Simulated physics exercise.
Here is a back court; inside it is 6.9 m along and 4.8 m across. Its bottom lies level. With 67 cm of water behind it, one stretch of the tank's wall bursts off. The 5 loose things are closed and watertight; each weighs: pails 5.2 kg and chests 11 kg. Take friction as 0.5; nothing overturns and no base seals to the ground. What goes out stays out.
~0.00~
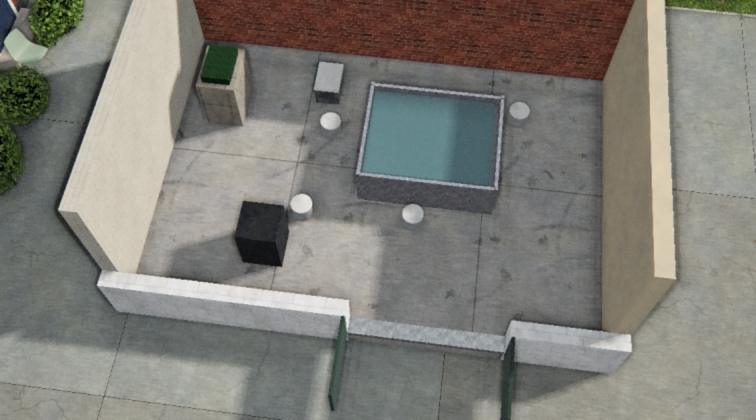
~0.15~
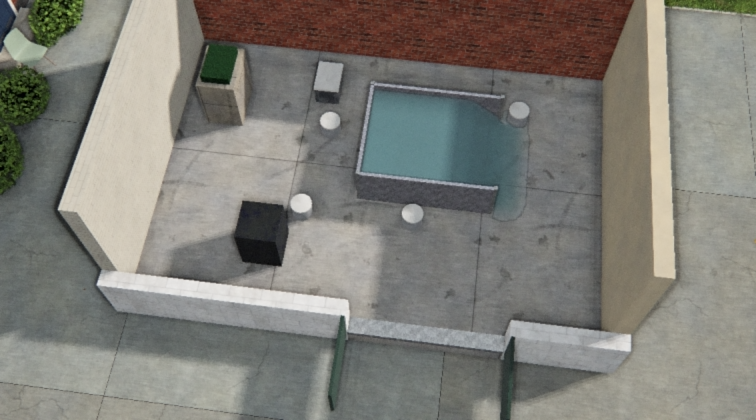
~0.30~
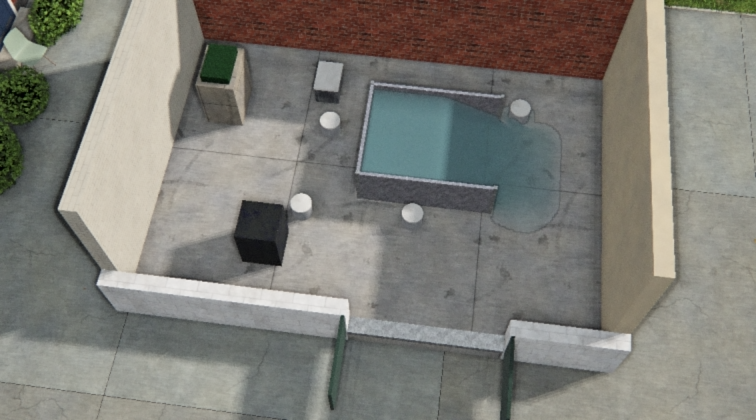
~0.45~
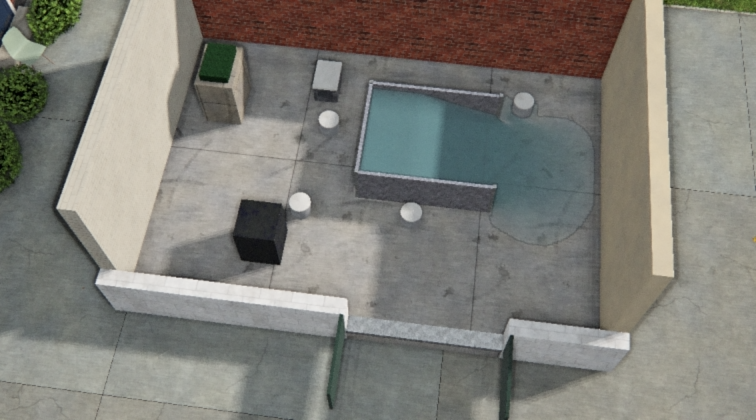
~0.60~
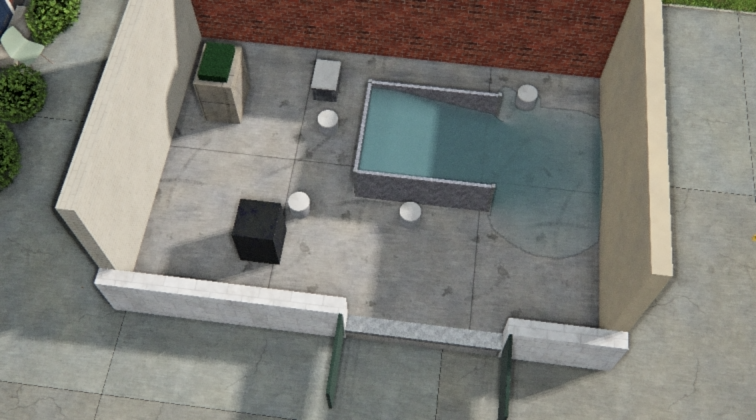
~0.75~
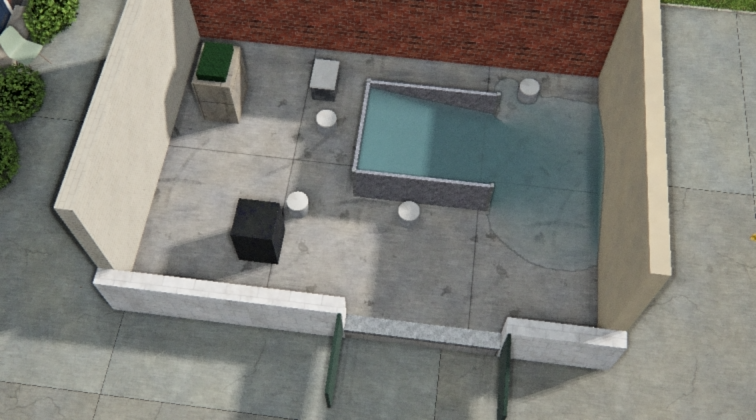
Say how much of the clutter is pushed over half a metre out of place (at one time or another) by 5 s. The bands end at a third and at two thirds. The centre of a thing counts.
Share: Between one and two thirds.
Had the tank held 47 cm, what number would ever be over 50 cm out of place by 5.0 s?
In that case 2 of them.
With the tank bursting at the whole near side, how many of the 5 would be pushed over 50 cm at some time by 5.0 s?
In that case 1 of them.
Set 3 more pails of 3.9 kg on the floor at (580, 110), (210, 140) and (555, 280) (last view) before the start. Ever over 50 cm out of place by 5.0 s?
In turn: More, less, over.
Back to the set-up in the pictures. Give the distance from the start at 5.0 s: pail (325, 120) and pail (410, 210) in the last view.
In that order: 0 cm, 30 cm.
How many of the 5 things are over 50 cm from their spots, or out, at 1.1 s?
By then 1.
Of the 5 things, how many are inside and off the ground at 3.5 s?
I count 1.
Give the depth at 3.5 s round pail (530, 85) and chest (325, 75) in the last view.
Roughly 10 and 5 cm.
After 1.1 s 1 of 5 are over 50 cm from their spots; 0 afloat.
After 2.2 s 0 of 5 are over 50 cm from their spots; 0 afloat.
After 3.5 s 2 of 5 are over 50 cm from their spots; 1 afloat.
After 5.0 s 2 of 5 are over 50 cm from their spots, and 2 have been at some point; 1 afloat.
